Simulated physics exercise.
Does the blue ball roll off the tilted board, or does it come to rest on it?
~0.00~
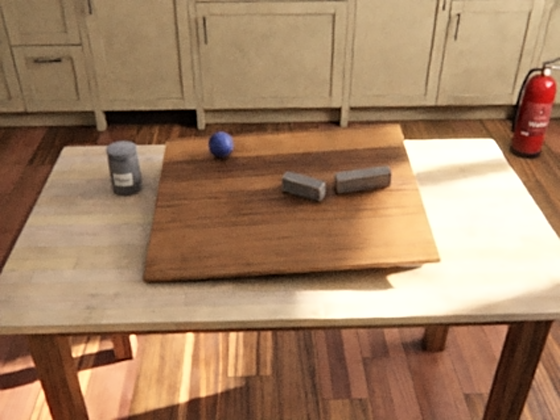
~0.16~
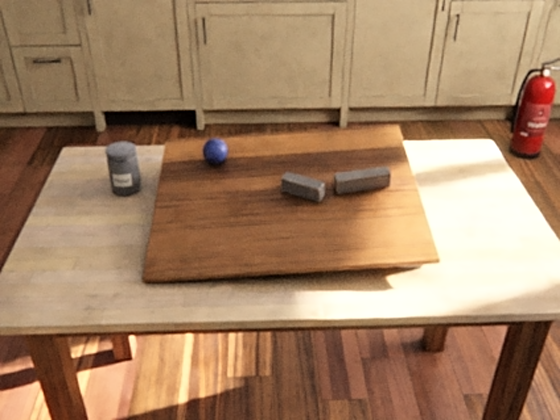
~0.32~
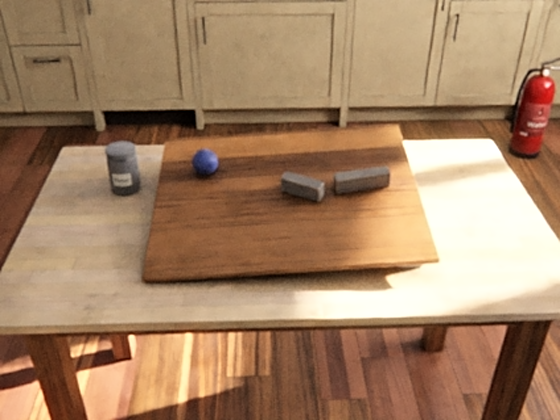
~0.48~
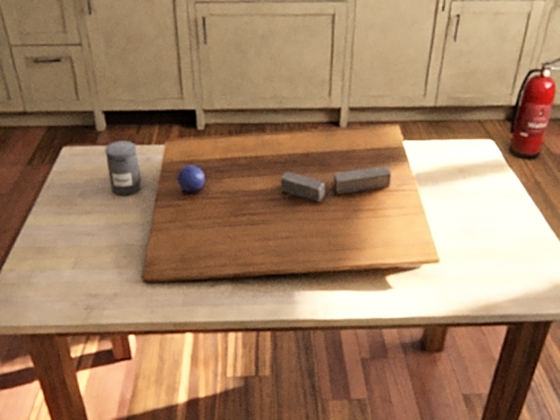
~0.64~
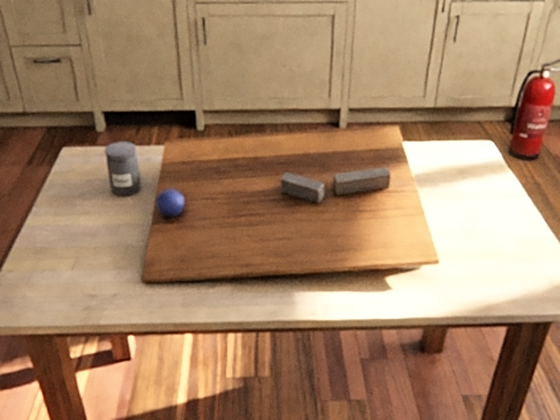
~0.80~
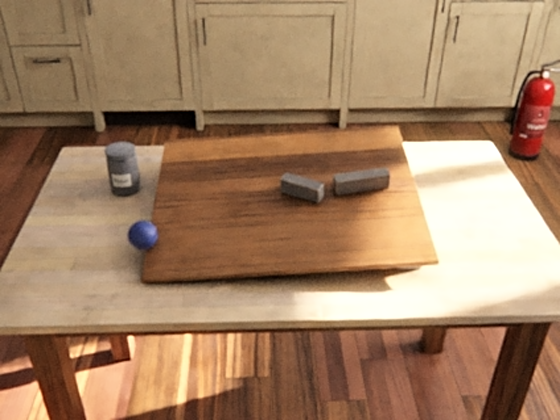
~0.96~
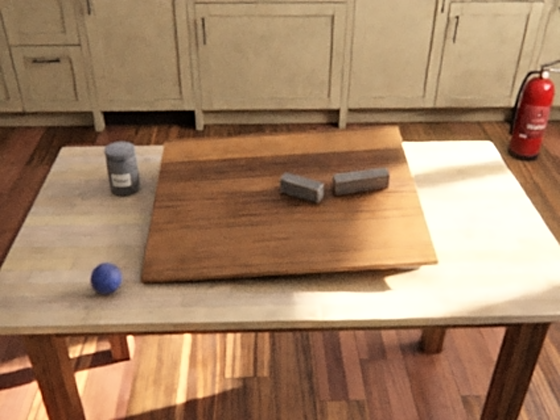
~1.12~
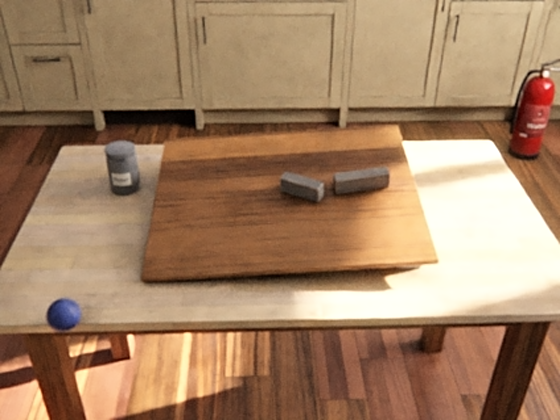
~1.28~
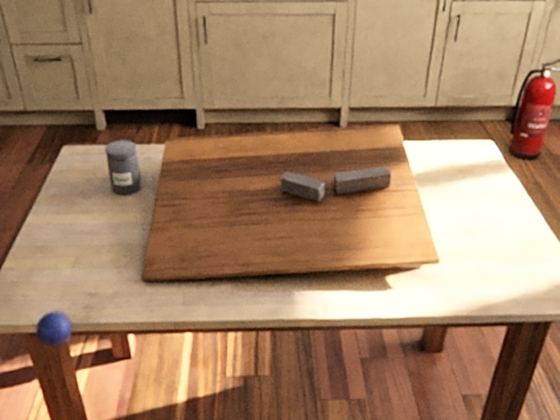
It rolls off the board, crossing the left-hand edge and carrying on over the tabletop.
